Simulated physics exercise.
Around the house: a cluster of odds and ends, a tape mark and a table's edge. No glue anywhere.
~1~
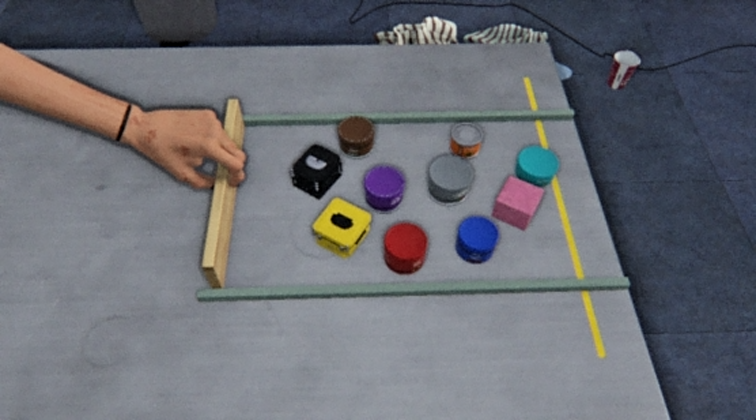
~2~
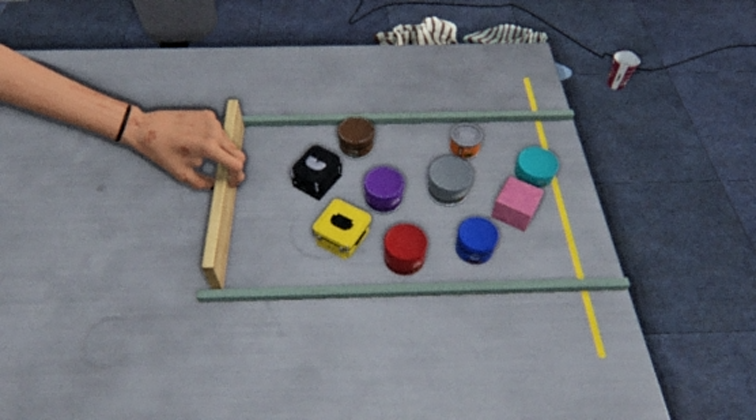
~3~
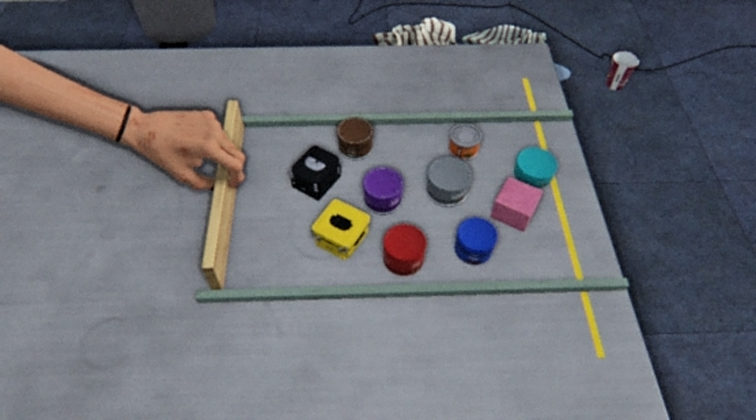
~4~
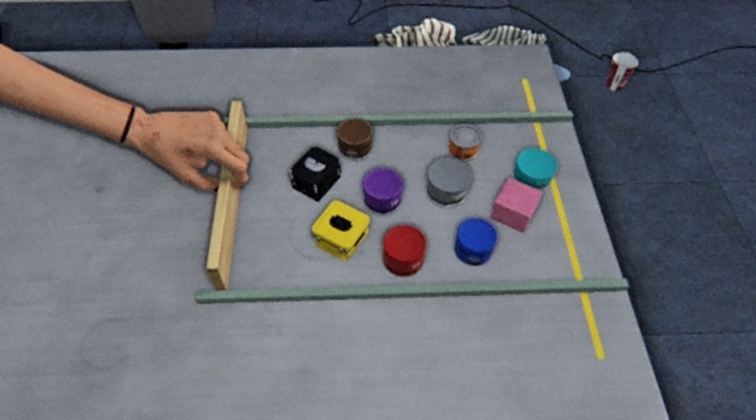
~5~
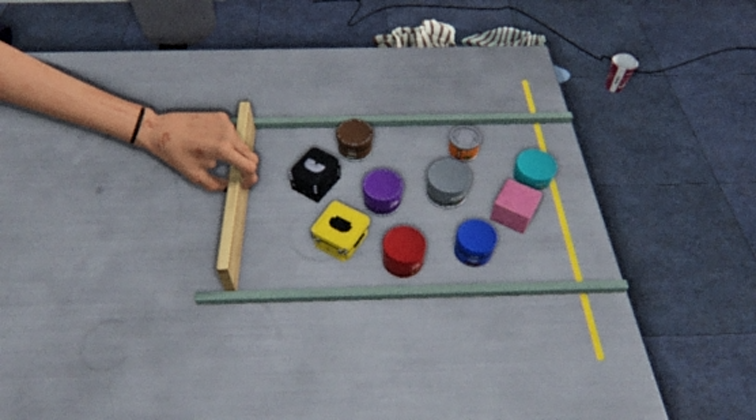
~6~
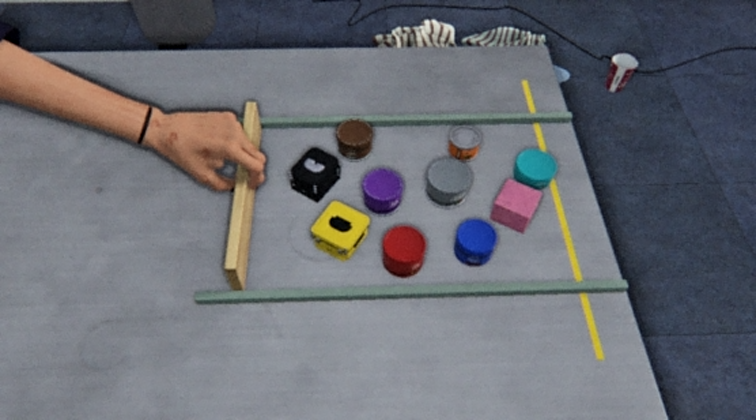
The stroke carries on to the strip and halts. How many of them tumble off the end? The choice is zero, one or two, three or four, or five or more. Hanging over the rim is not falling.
Here the number that fall off is five or more.
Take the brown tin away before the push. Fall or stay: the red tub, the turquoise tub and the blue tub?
The red tub remains up; the turquoise tub is lost; the blue tub goes over.
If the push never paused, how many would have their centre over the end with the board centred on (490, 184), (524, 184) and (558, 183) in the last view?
Past the end: 0, 1 and 5.
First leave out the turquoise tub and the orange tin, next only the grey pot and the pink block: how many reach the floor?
The counts: 3 and 3.
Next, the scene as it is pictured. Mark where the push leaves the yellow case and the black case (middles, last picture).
The yellow case at (589, 224), the black case at (567, 158).
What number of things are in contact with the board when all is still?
The number is 5.
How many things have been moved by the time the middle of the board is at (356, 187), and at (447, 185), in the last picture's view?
By then 5, and 10.
Soon after, none off yet; turquoise tub at rest near (535, 169); pink block at rest near (516, 206); orange tin at rest near (464, 144).
Then, none off yet; turquoise tub at rest near (535, 169); pink block at rest near (518, 206); orange tin moving near (469, 144).
Further on, none off yet; turquoise tub moved about its own width near (589, 162); pink block moved about its own width near (564, 201); orange tin moved well along near (540, 140).
By the end, the number that fall off is five or more; fallen, grey pot, blue tub, orange tin, pink block and turquoise tub.
